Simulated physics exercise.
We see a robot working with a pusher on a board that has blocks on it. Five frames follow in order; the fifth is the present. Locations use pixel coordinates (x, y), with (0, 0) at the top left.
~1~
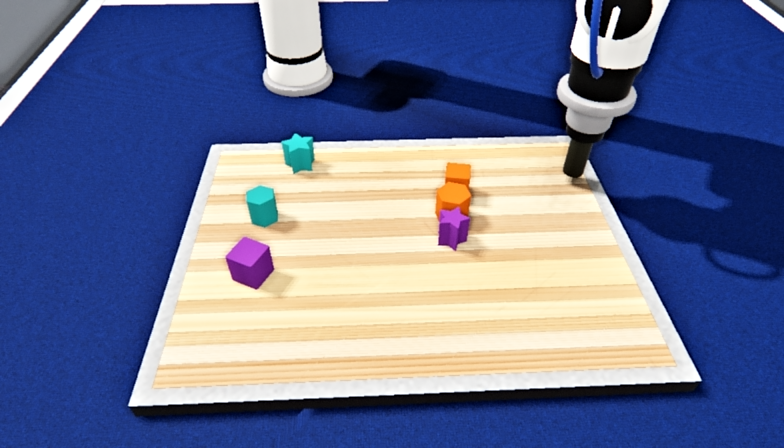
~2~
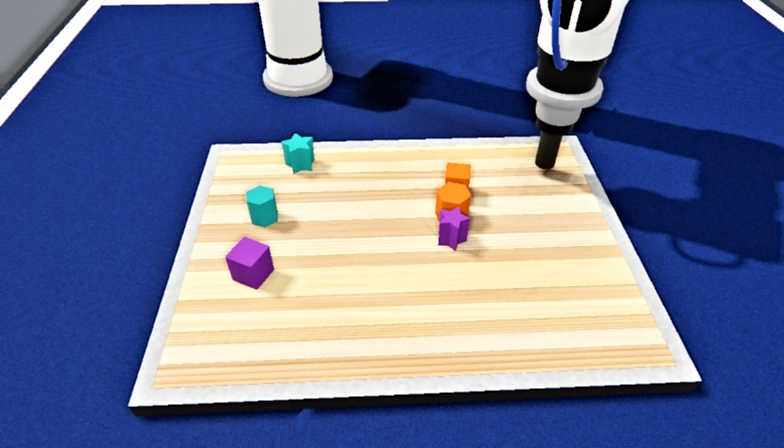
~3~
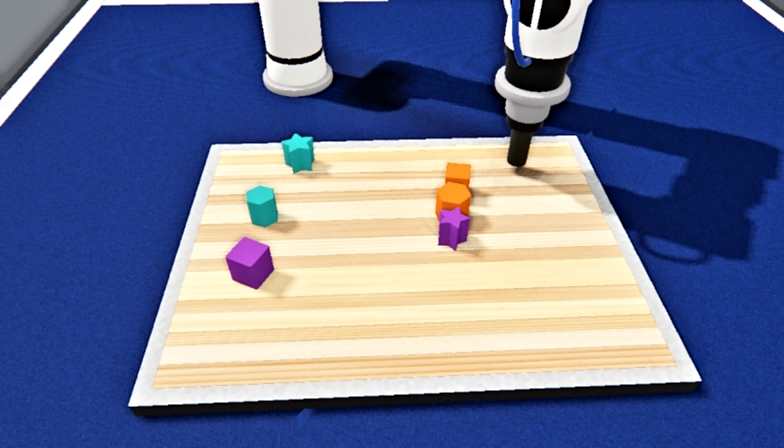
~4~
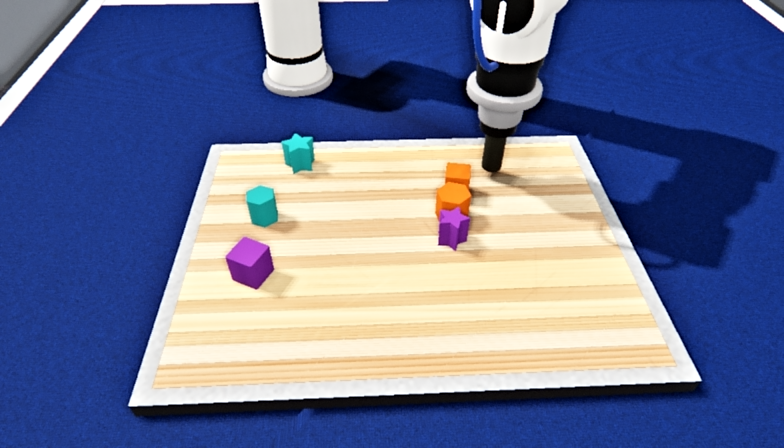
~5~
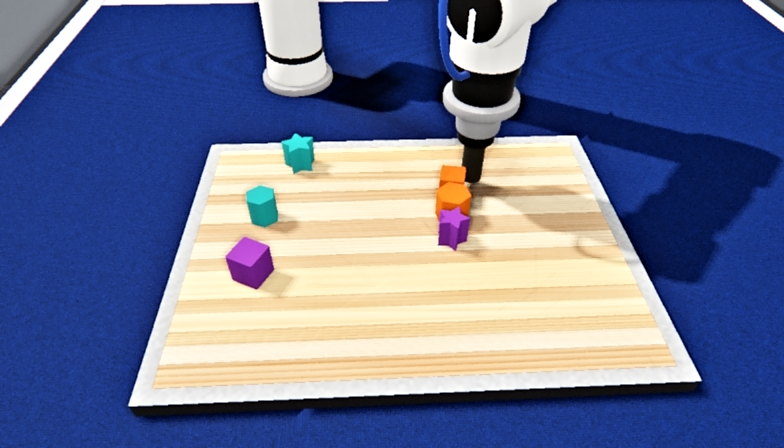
To begin with, the robot's black pusher is at the board's upper right corner, with two orange blocks and a purple star clustered to its left. It moves left across several positions, then reaches the orange square and nudges it slightly left, while the other blocks stay put.
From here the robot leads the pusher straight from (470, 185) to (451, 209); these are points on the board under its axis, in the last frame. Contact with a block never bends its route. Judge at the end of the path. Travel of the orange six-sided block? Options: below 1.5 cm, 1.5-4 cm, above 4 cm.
The distance will be 1.5 to 4 cm.
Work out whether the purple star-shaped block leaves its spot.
At the moment the path ends, the purple star-shaped block no longer stands where it did.
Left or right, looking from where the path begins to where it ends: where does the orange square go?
It's going to go right.
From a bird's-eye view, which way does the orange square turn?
Clockwise rotation.
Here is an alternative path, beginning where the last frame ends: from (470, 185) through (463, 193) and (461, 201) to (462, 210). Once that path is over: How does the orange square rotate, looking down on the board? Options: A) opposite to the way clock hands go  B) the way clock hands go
B
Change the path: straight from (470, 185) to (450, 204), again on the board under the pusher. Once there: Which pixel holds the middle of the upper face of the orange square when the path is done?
At roughly (427, 183).
What follows on the original path. Halfway along, pusher (461, 189); orange square (438, 179), turned 30° clockwise; orange six-sided block (449, 199), turned 30° anticlockwise.
At the end, pusher (452, 201); orange square (429, 183), turned 80° clockwise; purple star-shaped block (454, 223); orange six-sided block (447, 204), turned 35° anticlockwise.
